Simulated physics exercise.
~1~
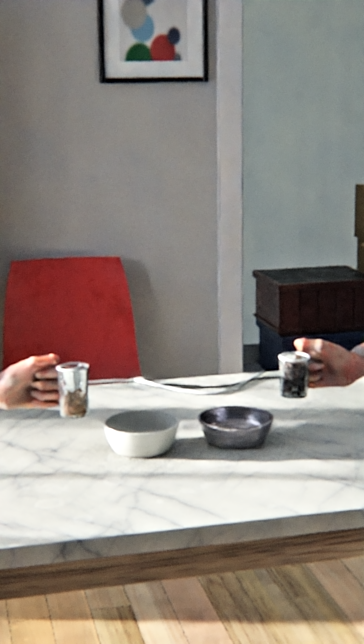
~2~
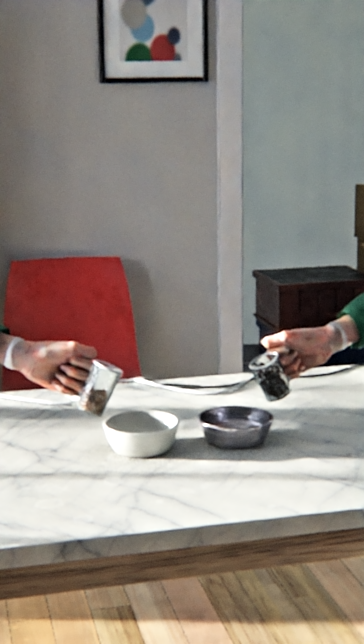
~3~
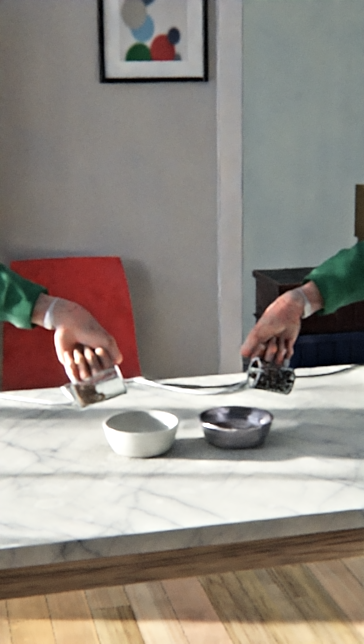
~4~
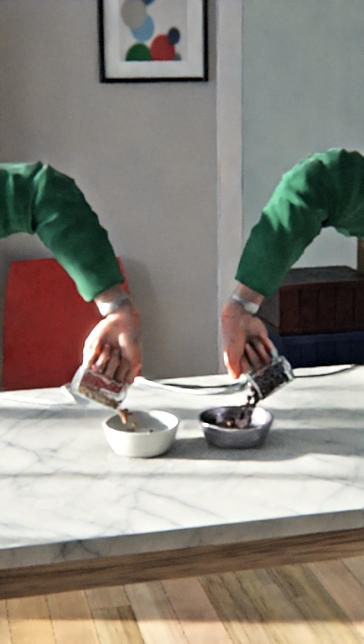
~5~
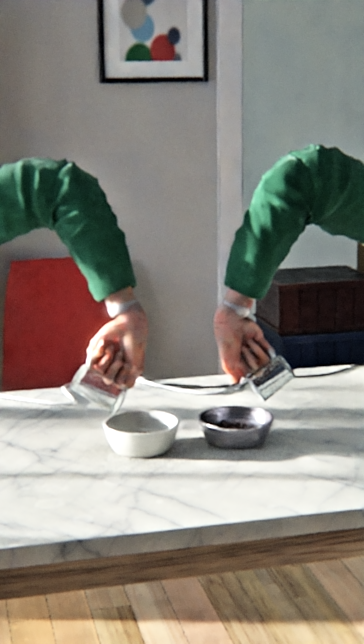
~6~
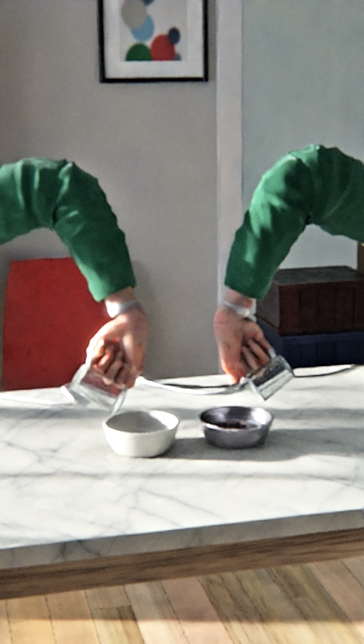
Two hands, soon showing green sleeves, hold small clear cups over a pale marble table seen from the front, with a white dish at left centre and a dark grey dish beside it. Behind them are a red chair, stacked dark boxes and a framed print of coloured circles. The hands bring the cups inward and tilt them, the left cup holding brownish bits and the right one dark pieces. Both cups tip further and their contents pour into the dishes below. The cups end emptied and upturned, held still above the dishes, with nothing spilled on the table.
